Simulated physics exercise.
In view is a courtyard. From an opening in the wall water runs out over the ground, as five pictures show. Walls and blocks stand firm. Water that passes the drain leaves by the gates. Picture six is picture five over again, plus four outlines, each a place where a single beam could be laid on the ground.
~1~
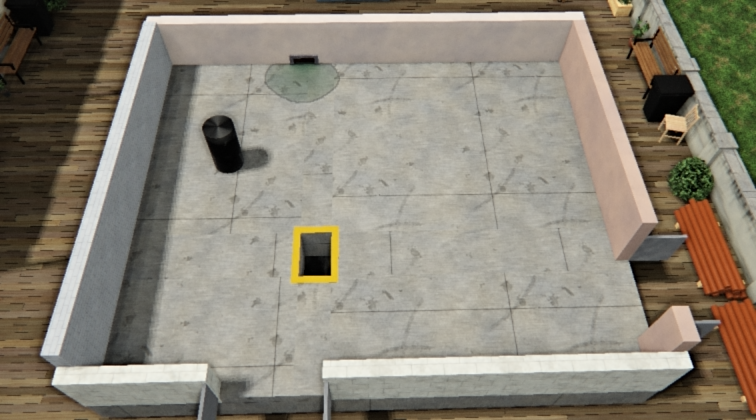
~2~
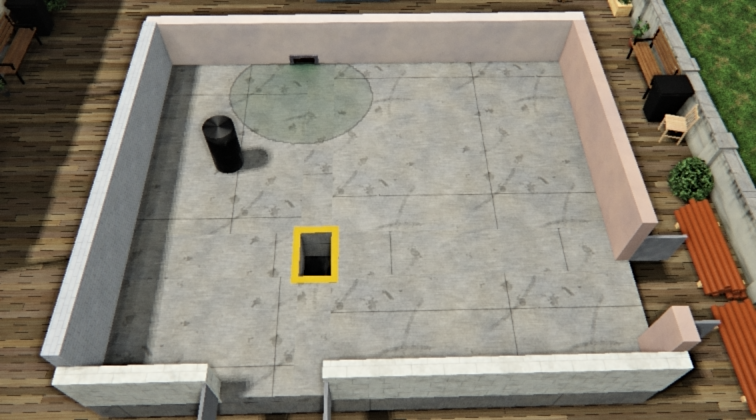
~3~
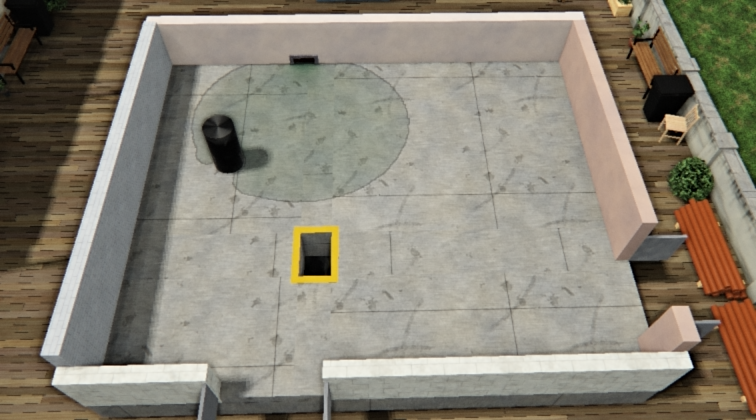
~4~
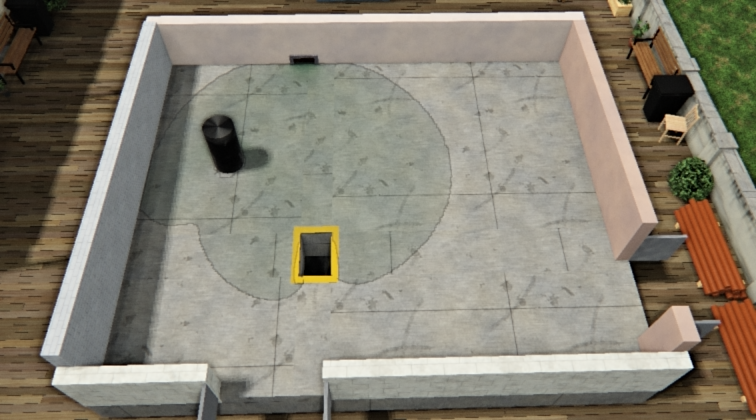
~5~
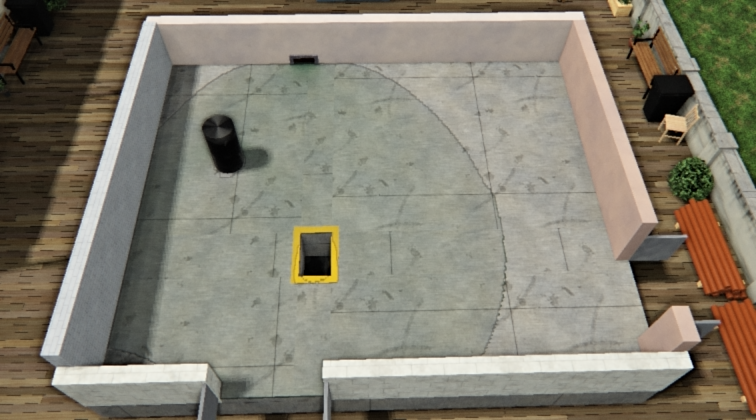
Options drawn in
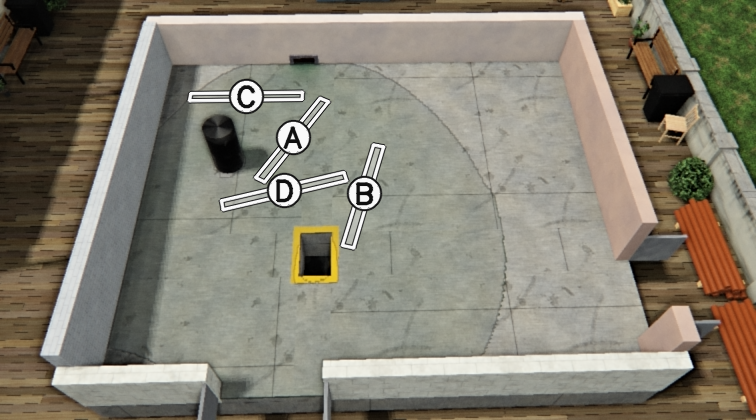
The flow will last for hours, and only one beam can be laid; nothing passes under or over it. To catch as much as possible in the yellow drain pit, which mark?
Position B does it best.
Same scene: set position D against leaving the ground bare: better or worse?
It is worse.
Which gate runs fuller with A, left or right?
The left one.
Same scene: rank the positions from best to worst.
The order is B, C, A, D.
In white, A from (260, 179) to (324, 99); B from (348, 246) to (378, 145); C from (190, 97) to (302, 95); D from (222, 205) to (345, 176).
With A, about 8 % of the stream goes into the yellow drain pit, about 89 % out by the gates.
With B, about 39 % of the stream goes into the yellow drain pit, about 57 % out by the gates.
With C, about 14 % of the stream goes into the yellow drain pit, about 84 % out by the gates.
With D, about 2 % of the stream goes into the yellow drain pit, about 96 % out by the gates.
